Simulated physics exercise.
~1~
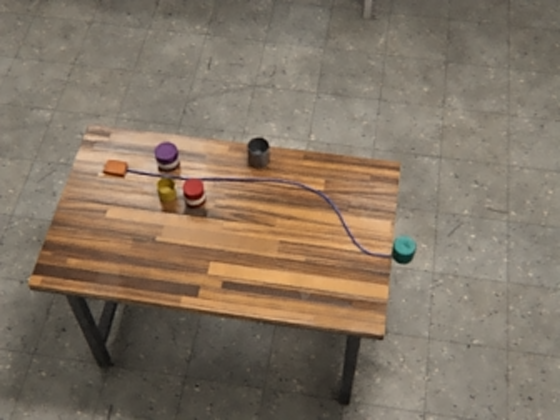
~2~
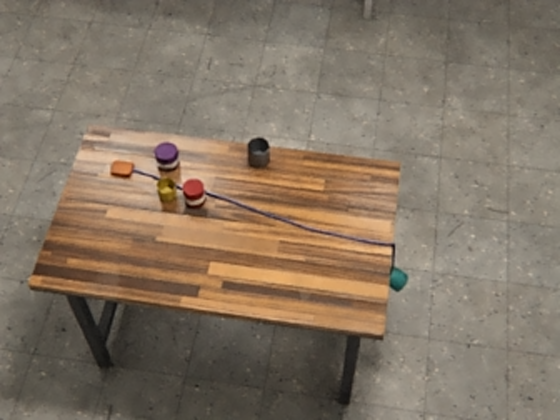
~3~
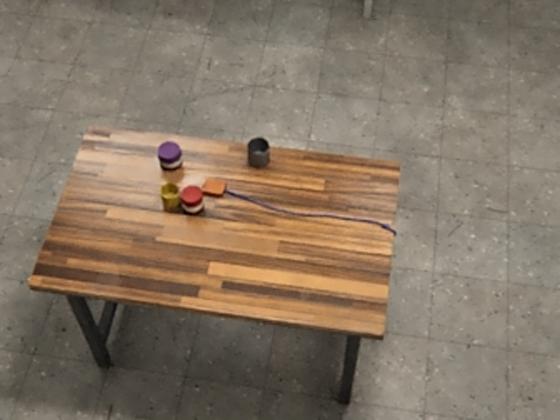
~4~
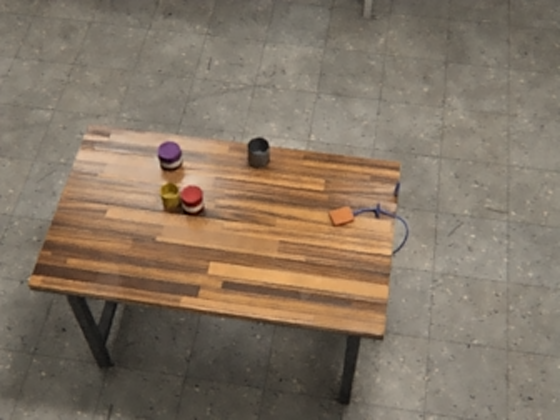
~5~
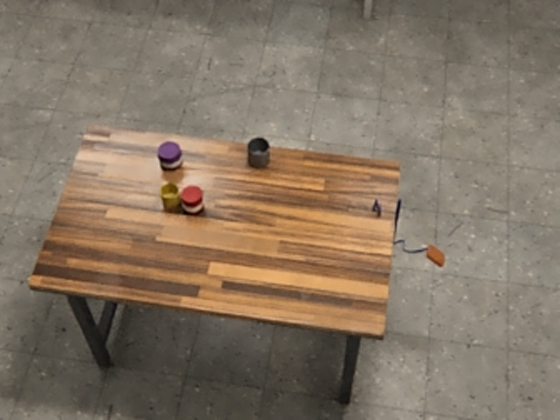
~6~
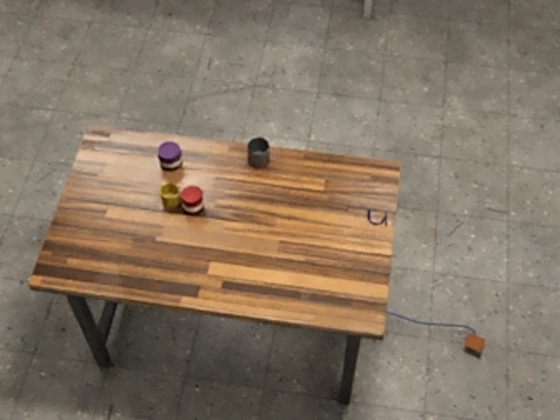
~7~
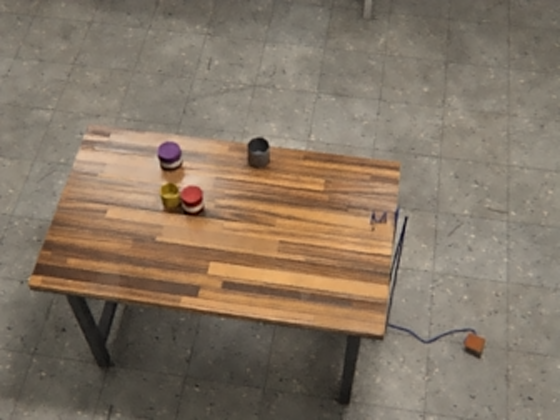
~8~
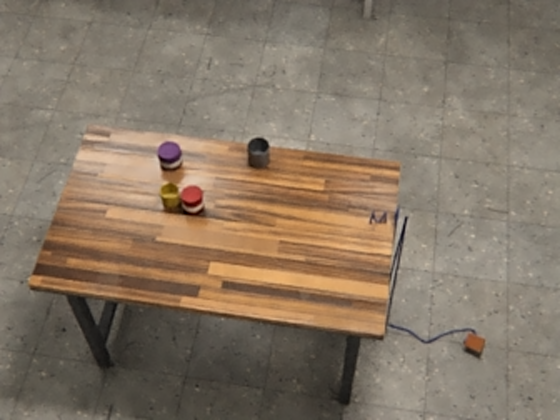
A teal object dropped off the right edge of a wooden table, pulling its thin cable and a small orange block across the top until the block went over too and came to rest on the floor, while the jars and cups stayed on the table.
